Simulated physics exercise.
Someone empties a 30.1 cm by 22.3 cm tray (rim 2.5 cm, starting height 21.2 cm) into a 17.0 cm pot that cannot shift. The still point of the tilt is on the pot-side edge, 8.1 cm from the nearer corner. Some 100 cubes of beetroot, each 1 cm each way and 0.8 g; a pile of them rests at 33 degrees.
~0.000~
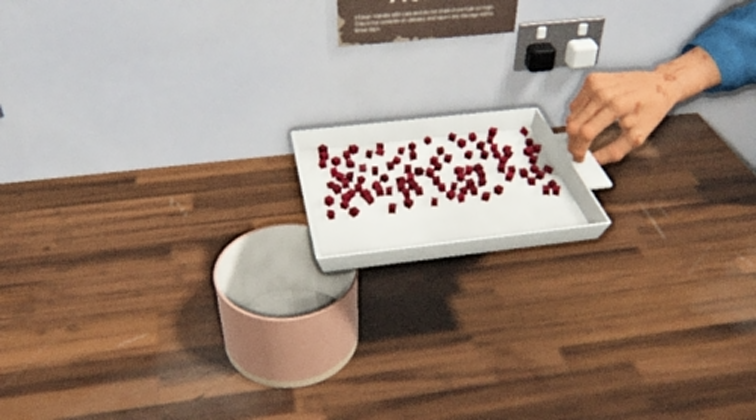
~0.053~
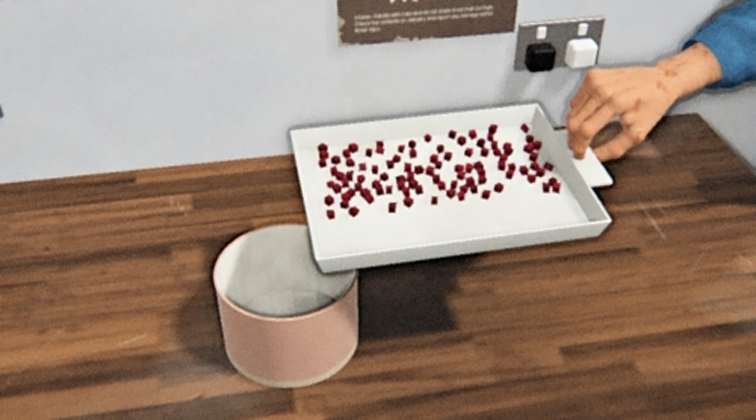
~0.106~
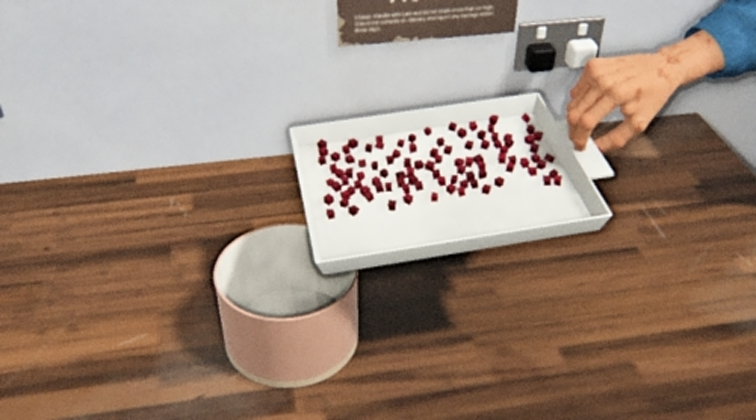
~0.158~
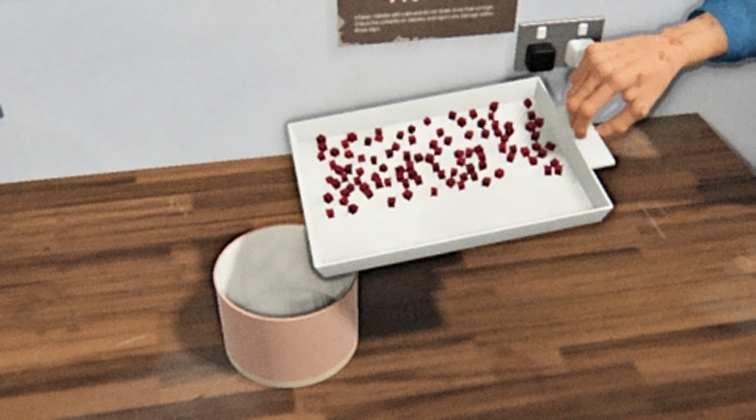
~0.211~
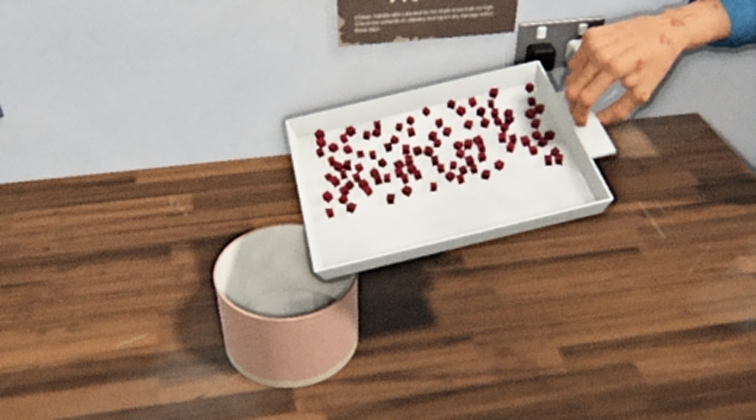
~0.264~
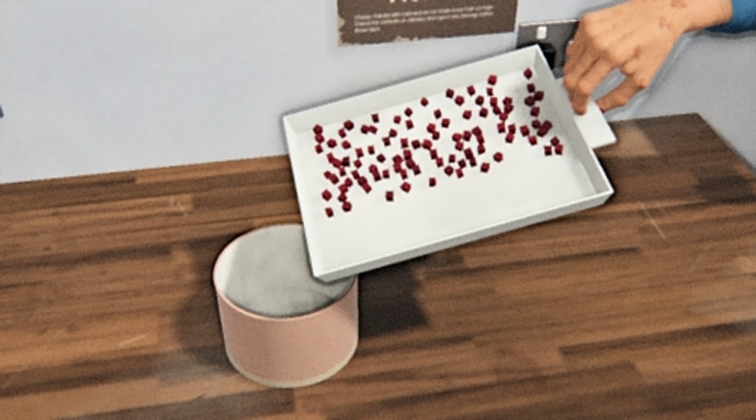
White tray of small dark red cubes tilting gradually above a pink pot as a hand raises its right end.
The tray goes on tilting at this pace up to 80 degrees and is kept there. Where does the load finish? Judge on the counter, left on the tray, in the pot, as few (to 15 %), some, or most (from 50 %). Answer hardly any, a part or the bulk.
Counter the bulk, tray a part, pot hardly any.
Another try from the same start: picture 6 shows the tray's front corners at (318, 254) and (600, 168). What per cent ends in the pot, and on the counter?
Pot 20, counter 20.
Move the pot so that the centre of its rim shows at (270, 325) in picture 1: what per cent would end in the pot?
About 65 per cent.
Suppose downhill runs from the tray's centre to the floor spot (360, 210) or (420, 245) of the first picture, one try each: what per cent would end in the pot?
About 40 and 0 per cent.
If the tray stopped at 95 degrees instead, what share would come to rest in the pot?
It would be near 0 per cent.
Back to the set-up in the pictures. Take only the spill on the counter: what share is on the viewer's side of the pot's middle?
Roughly 100 per cent.
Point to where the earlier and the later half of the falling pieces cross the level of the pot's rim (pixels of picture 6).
At about (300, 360), then at (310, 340).
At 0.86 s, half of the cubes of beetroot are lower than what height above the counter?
Some 20 cm.
After 0.62 s, tilt 48 degrees; the tray holds 100 %, the pot 0 %.
After 0.86 s, tilt 68 degrees; the tray holds 80 %, the pot 0 %.
After 1.21 s, tilt 80 degrees; the tray holds 30 %, the pot 0 %.
By 2.3 s all is still; counter 75 %, tray 25 %, pot 0 %.
